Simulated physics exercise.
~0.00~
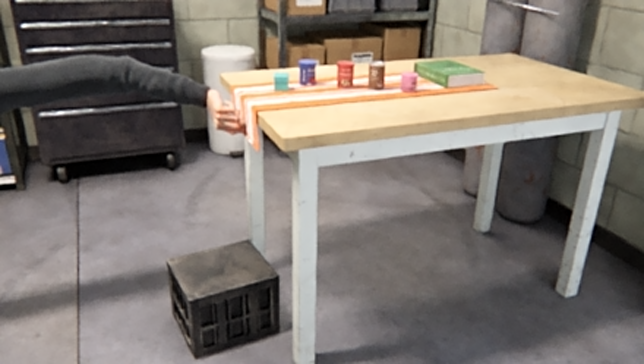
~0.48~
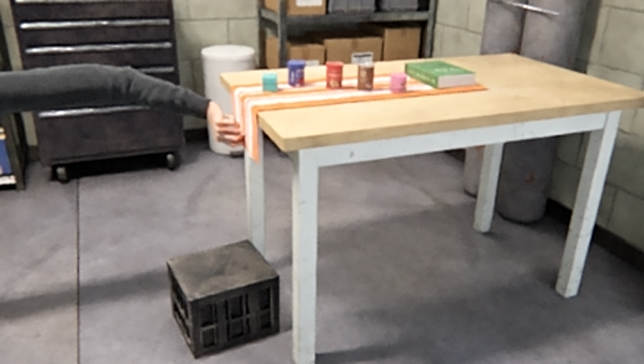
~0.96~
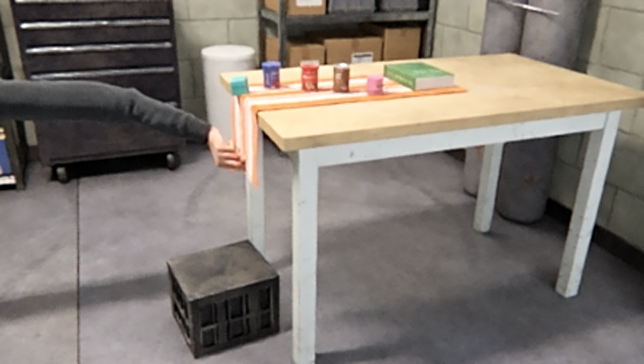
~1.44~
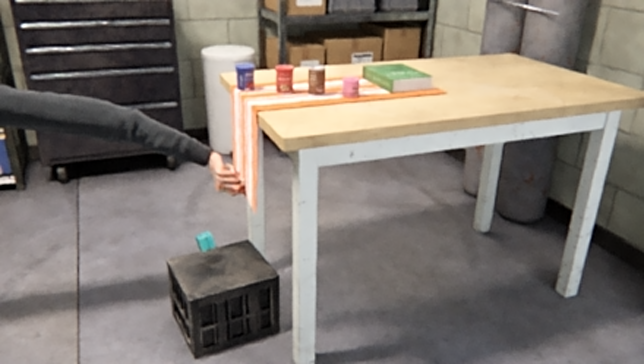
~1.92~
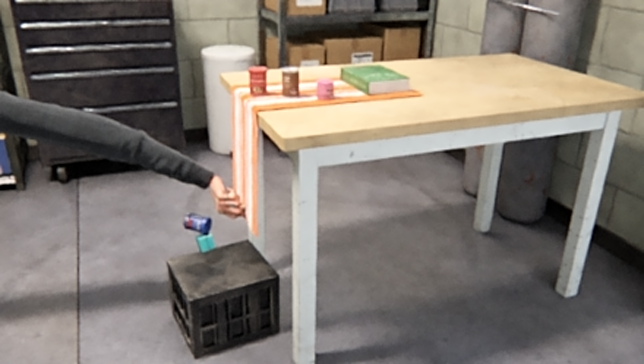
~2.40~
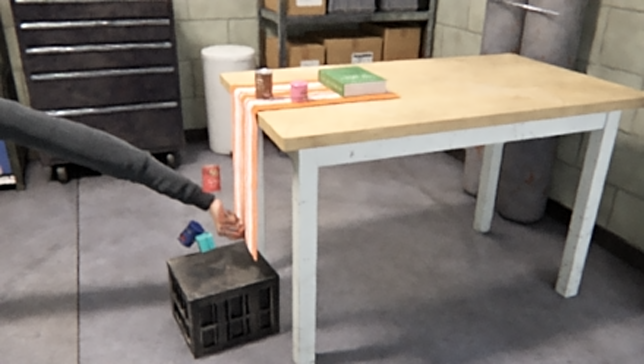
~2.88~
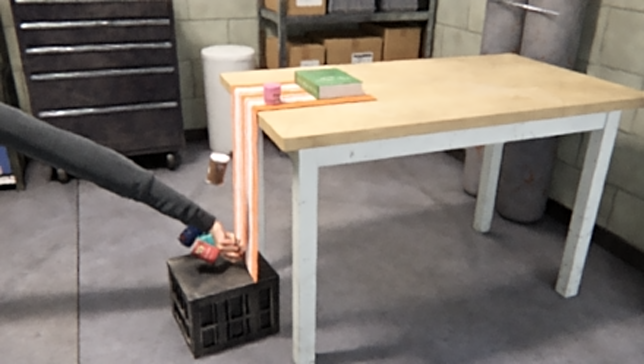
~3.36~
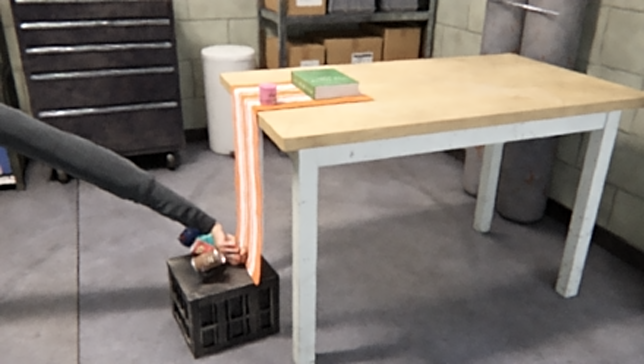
A hand pulled an orange striped tablecloth off the left end of a workbench, tipping a turquoise cube and then blue, red and brown cans onto the black crate below, while the pink pot and green book stayed on the table.
